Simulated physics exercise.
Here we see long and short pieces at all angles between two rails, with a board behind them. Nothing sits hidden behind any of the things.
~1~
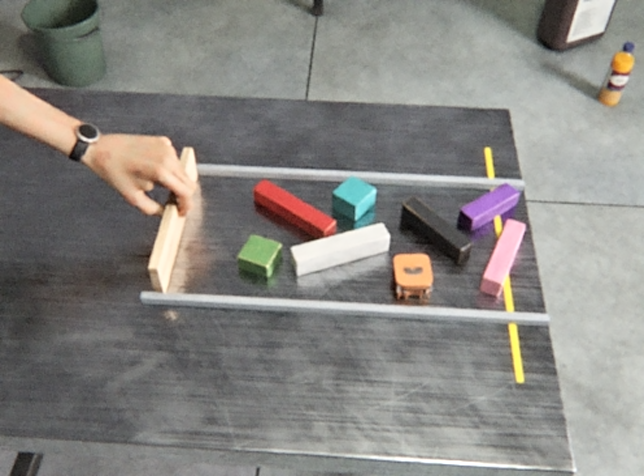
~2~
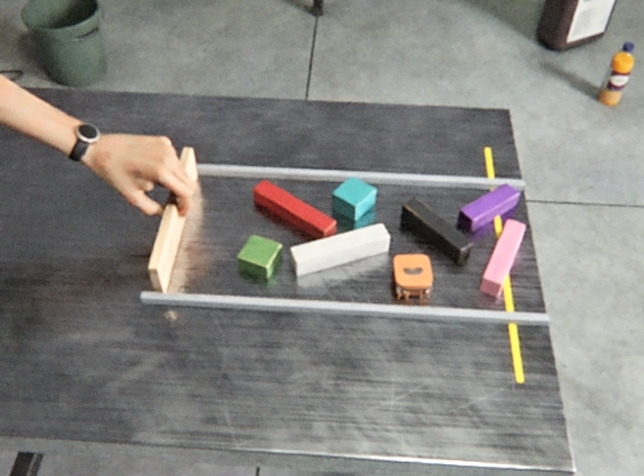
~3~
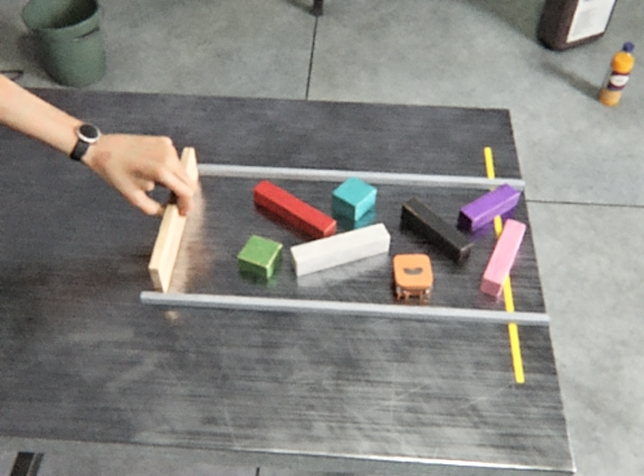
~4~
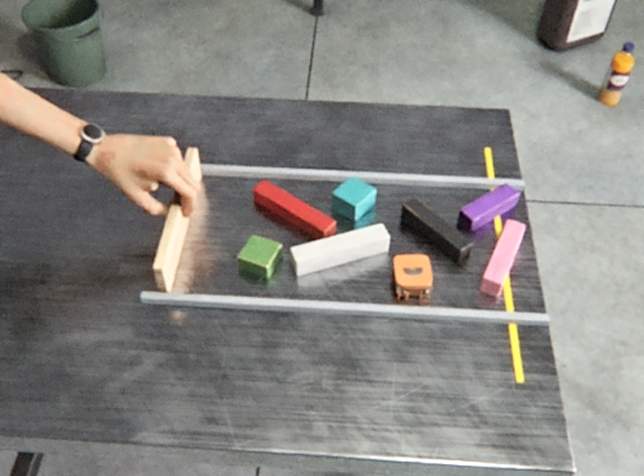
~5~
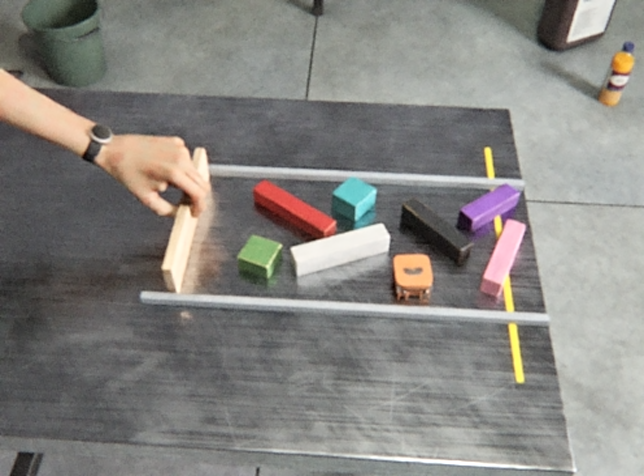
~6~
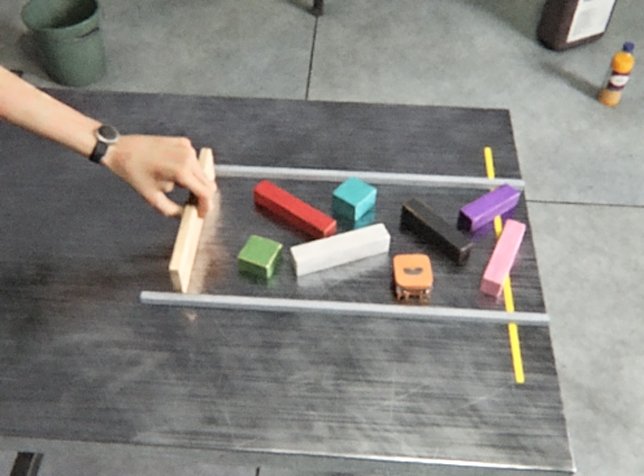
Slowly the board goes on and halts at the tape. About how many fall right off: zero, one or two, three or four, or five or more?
Most likely the ones that land below will number beyond four.
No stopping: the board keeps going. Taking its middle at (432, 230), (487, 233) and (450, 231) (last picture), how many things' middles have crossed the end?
Middles past end - pos 1: 1, pos 2: 5, pos 3: 2.
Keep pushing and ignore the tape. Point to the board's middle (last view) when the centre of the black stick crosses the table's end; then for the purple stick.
The middle is at (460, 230) when it's the black stick, and at (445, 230) when it's the purple stick.
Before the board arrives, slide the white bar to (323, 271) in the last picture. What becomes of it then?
Lab note: Started there, it ends up below.
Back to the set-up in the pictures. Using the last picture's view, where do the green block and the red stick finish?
Same order as the question: First (525, 271), second (529, 230).
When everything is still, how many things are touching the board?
Number: 2.
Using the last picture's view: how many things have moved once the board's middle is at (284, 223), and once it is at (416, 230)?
First 3, then 8.
Soon after, none off yet; pink bar at rest near (503, 257); purple stick at rest near (488, 207); black stick moved a little near (449, 226).
At rest, the number that fall off is five or more; fallen, white bar, turquoise block, orange case, black stick, purple stick and pink bar.
